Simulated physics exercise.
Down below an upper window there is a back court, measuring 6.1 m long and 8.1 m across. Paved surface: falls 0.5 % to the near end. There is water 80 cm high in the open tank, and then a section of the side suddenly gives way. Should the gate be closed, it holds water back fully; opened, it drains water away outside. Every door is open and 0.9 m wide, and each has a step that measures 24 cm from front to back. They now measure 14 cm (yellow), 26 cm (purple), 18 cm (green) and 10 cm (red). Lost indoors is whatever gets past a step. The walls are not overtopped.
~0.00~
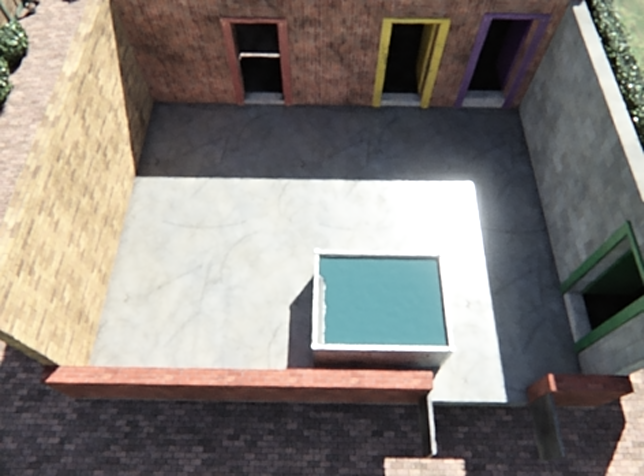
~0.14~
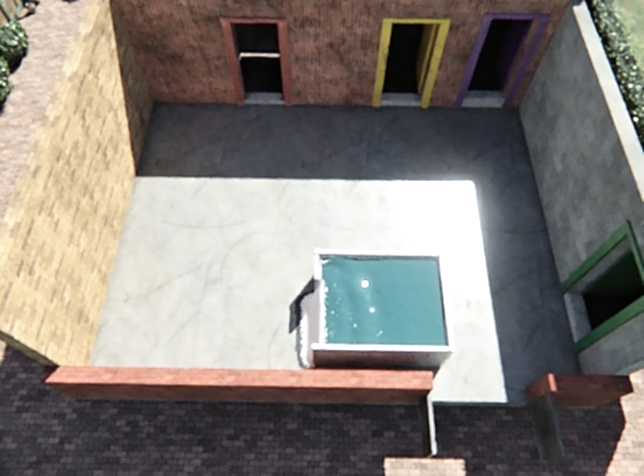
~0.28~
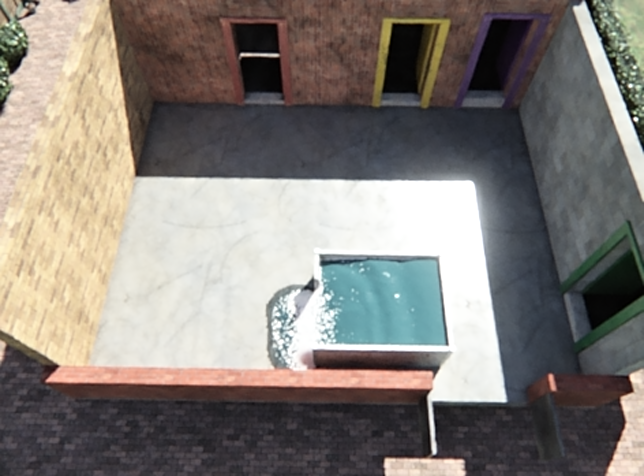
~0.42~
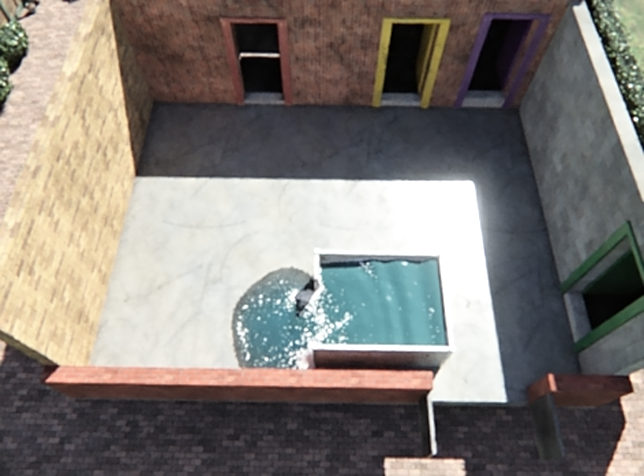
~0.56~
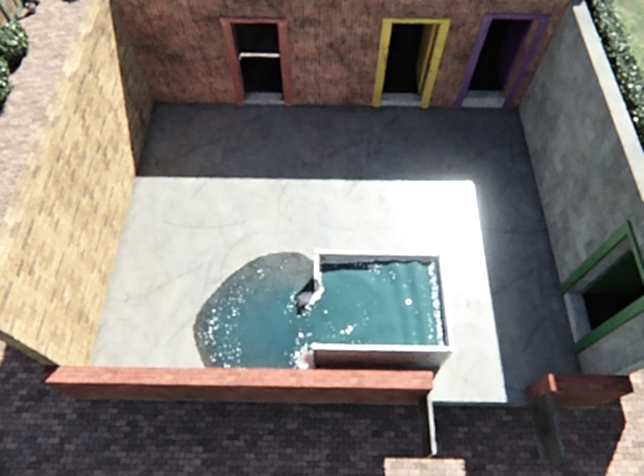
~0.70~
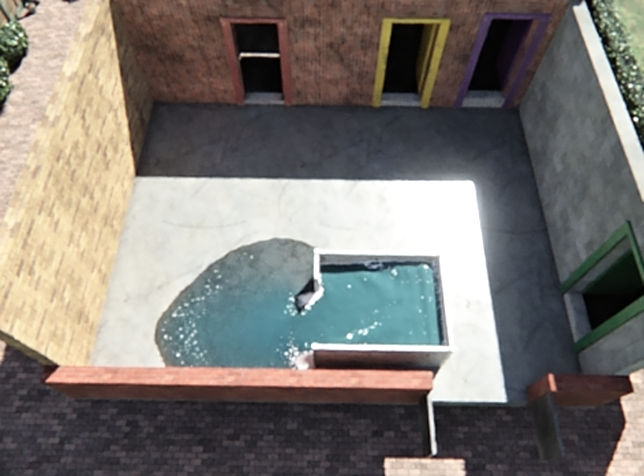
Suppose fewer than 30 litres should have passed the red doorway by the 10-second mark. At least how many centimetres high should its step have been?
I would say at least 8 cm.
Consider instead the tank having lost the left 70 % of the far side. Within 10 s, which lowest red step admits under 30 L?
Some 14.5 cm.
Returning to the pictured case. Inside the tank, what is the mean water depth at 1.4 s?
Some 45 cm.
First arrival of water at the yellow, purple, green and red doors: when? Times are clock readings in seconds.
Yellow = 5.0 s, purple = 6.0 s, green = 9.5 s, red = 3.8 s.
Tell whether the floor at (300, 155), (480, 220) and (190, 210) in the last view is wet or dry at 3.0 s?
One by one: Clear, clear, drenched.
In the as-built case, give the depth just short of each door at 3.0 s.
Centimetres: Yellow = 0, purple = 0, green = 0, red = 0.
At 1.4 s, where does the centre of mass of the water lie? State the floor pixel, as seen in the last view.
(299, 325), roughly.
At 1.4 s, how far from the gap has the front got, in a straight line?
Front distance: Approx. 4.0 m.
After 1.4 s water covers 25 % of the floor, deepest (54 cm) near (86, 379); it has not reached the red door.
After 3.0 s water covers 30 % of the floor, deepest (34 cm) near (86, 379); it has not reached the red door.
After 10.0 s water covers 90 % of the floor, deepest (10 cm) near (487, 150); 7 cm at the red door, 15 litres in over its 10 cm step.
At the red door as built, the water arrived by 3.9 s and peaked near 16 cm at 4.4 s.
With a step of 6.5 cm, 48 litres would have come in within the 10 s; with 9 cm, 21 litres. So under 30 litres takes about 8 cm.
